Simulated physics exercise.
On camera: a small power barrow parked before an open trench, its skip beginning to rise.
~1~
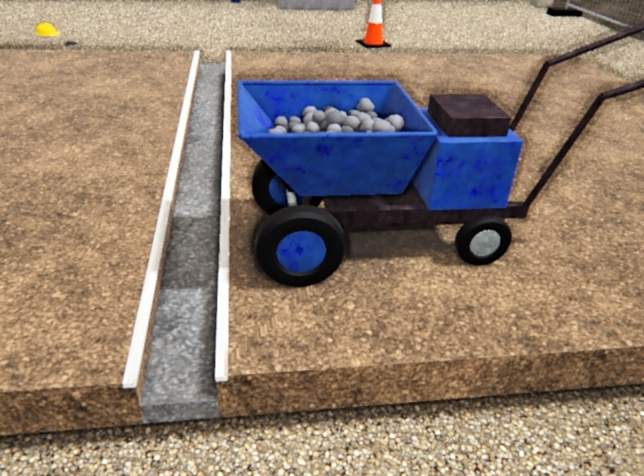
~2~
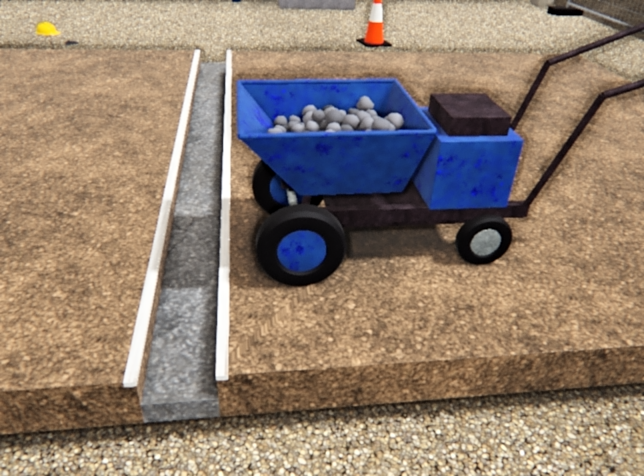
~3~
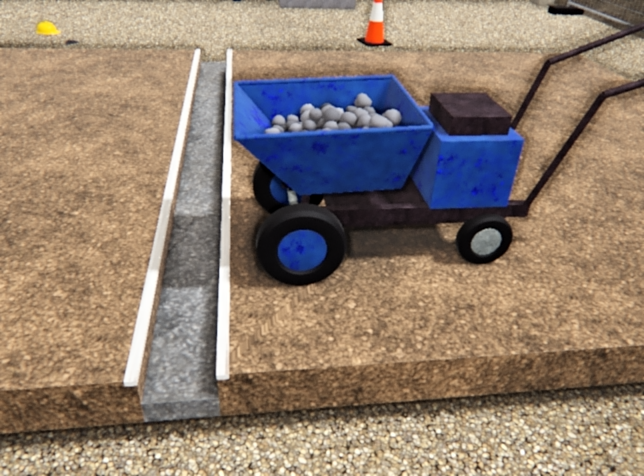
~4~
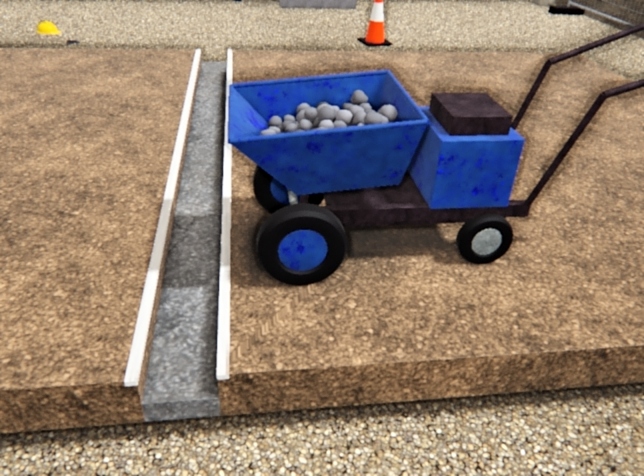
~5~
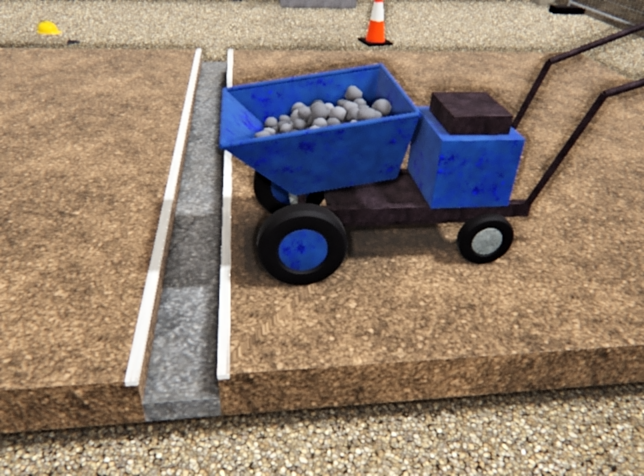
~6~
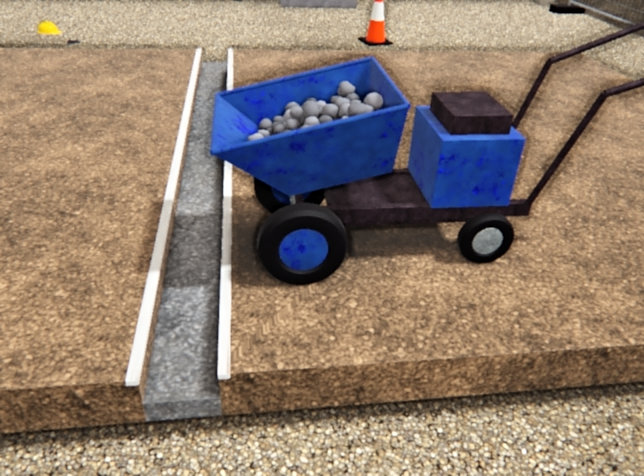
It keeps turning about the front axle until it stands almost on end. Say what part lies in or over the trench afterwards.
The trench ends with only the smaller part of it.
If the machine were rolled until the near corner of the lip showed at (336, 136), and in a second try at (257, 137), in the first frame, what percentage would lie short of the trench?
First some 20, then 0 per cent.
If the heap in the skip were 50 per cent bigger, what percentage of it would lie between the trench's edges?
Roughly 20 in a hundred.
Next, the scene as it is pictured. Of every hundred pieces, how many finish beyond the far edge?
Near 60 %.
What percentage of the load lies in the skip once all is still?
It comes to 10 per cent or so.
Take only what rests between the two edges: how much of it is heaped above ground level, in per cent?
Near 25 %.
Soon, skip tipped steeply; all in the skip.
A while on, skip tipped steeply; nearly all in the skip; a stray few in or heaped over the trench; a stray few beyond it; a stray few falling.
Towards the end, skip tipped right over; about a third in the skip; a small part in or heaped over the trench; about half beyond it.
Finally, skip tipped right over; a small part in the skip; about a quarter in or heaped over the trench; about two thirds beyond it.
